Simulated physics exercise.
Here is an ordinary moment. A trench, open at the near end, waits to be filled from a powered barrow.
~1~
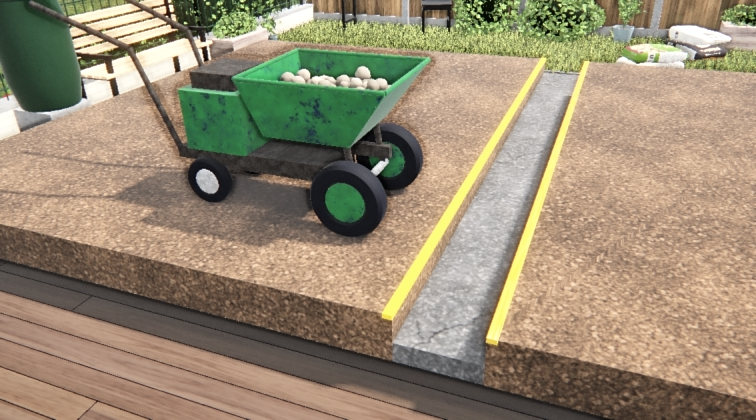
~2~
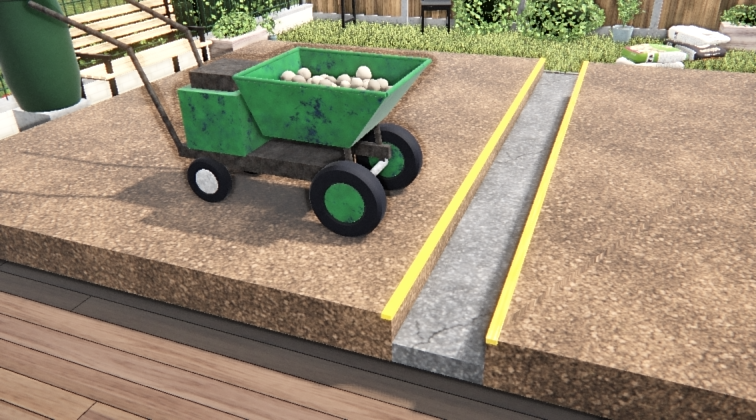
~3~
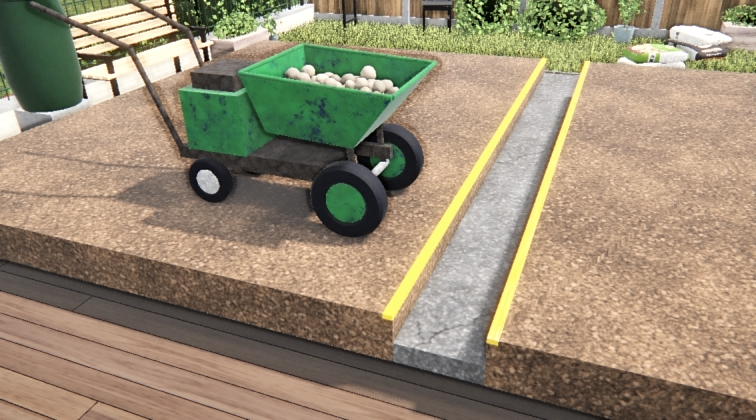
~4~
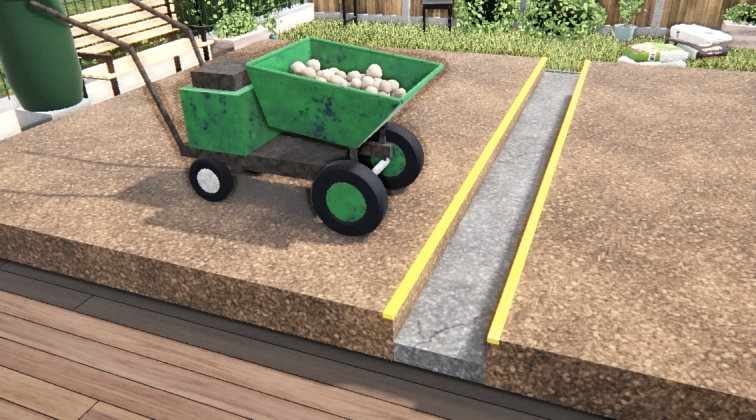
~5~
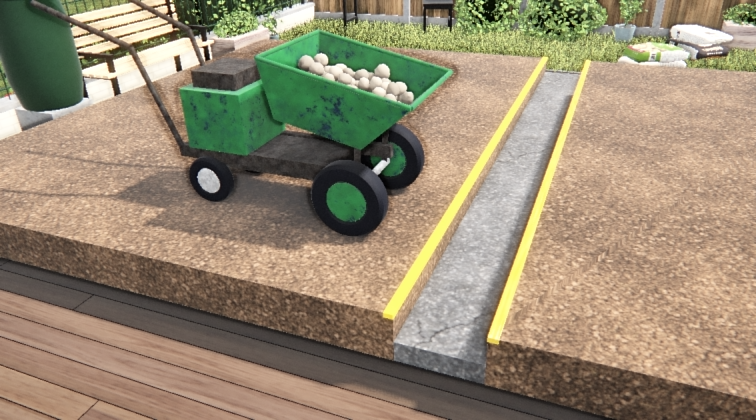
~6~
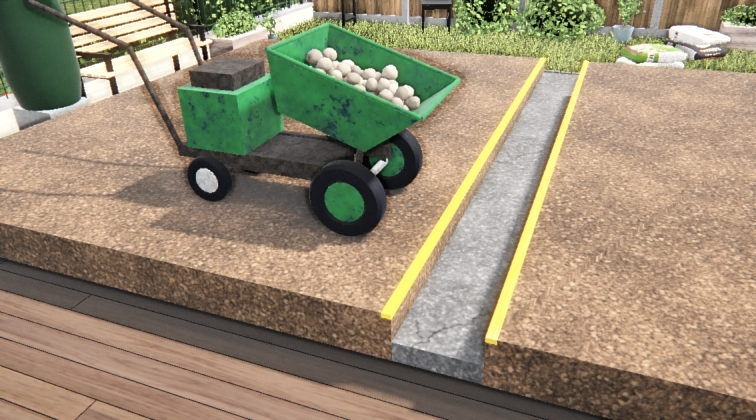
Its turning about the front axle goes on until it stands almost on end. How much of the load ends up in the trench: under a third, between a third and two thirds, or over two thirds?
Larger than two thirds.
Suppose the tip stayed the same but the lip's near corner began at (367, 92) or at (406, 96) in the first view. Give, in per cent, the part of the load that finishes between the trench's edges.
It works out to 90 per cent in the first case and 40 per cent in the second.
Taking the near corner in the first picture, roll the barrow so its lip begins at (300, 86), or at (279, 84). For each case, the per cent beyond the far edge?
I'd put it at around 0 percent the first time and 0 percent the second.
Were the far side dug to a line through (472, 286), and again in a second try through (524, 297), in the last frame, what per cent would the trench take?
About 20 and 90 per cent.
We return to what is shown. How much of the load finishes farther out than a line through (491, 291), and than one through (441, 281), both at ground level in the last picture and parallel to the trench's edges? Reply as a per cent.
About 30 percent, then about 80 percent.
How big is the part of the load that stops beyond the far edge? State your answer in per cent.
Around 10 per cent.
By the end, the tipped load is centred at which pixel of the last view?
The centre settles at about (498, 241).
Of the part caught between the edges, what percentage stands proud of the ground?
Estimate: Near 15 per cent.
Just after the last frame, skip tipped steeply; every one in the skip.
A moment on, skip tipped right over; the larger part in the skip; roughly a quarter in or heaped over the trench; just a few beyond it.
Further on, skip tipped right over; roughly a quarter in the skip; the larger part in or heaped over the trench; about a tenth beyond it.
When it is over, skip tipped right over; about a tenth in the skip; the larger part in or heaped over the trench; about a tenth beyond it.
